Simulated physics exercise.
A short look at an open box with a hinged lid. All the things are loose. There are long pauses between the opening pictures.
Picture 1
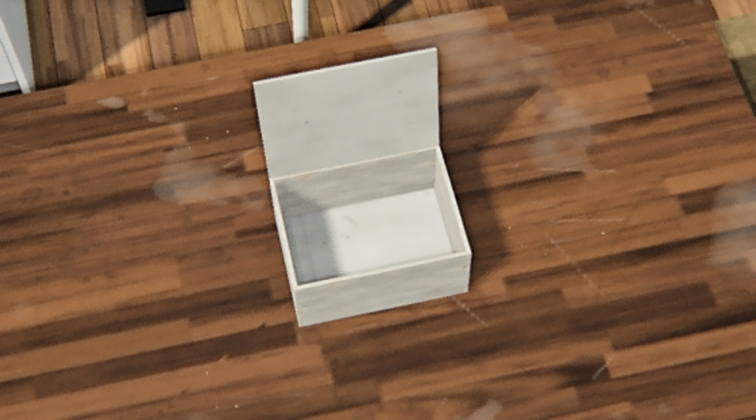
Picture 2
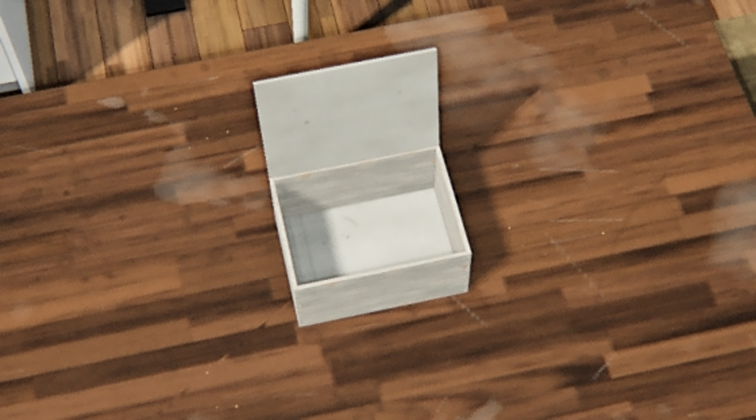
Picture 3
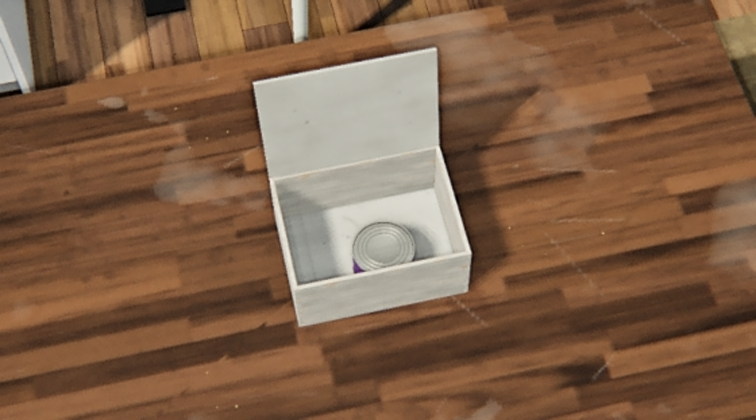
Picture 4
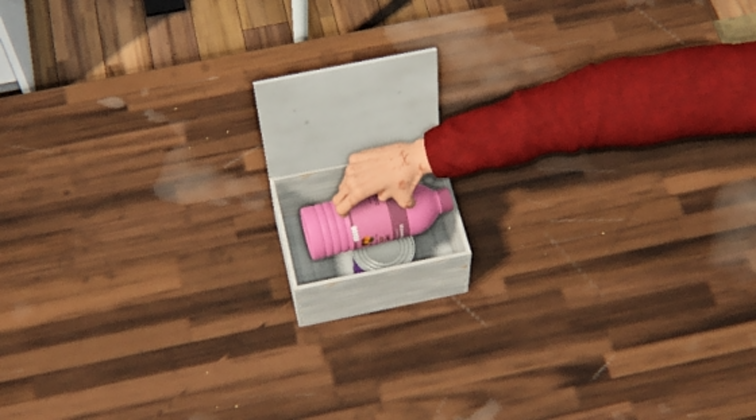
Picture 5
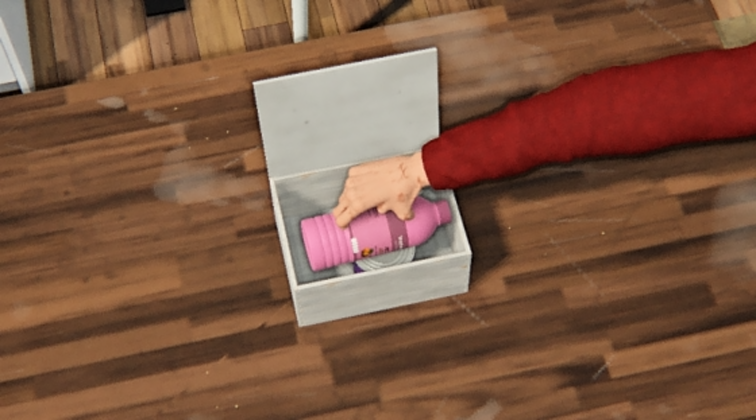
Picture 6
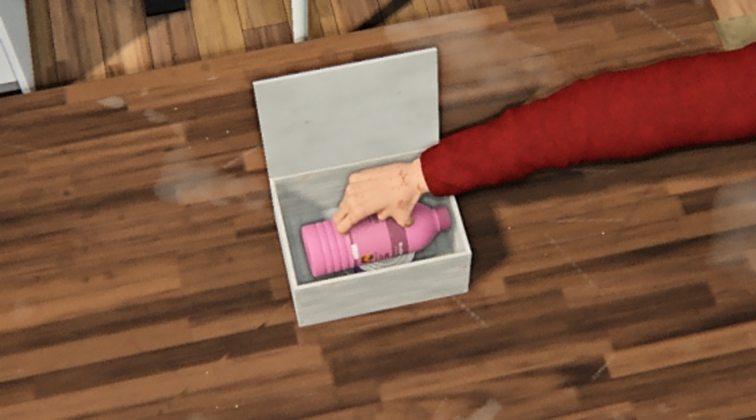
The clip opens on an empty white box with its lid raised on a wooden floor, and then a round tin with a purple side sits inside. A red-sleeved arm reaches in from the right, holding a pink bottle on its side over the tin, and the hand lowers it slightly.
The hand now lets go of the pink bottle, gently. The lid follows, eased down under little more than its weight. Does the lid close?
It will not close.
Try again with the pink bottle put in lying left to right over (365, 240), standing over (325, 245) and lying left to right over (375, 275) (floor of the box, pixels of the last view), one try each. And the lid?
First, it closes; second, it stays ajar; third, it is held up.
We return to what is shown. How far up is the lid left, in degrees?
Some 12° above the rim.
Then, 1.10 s later than the last frame, lid starting down.
Then, 1.50 s later than the last frame, lid 66° above the rim.
Then, 1.70 s later than the last frame, lid 46° above the rim.
Then, 1.90 s later than the last frame, lid 21° above the rim.
When it is over, lid 12° above the rim; both as before. End places, in pixels of the last picture, pink bottle near (378, 236).
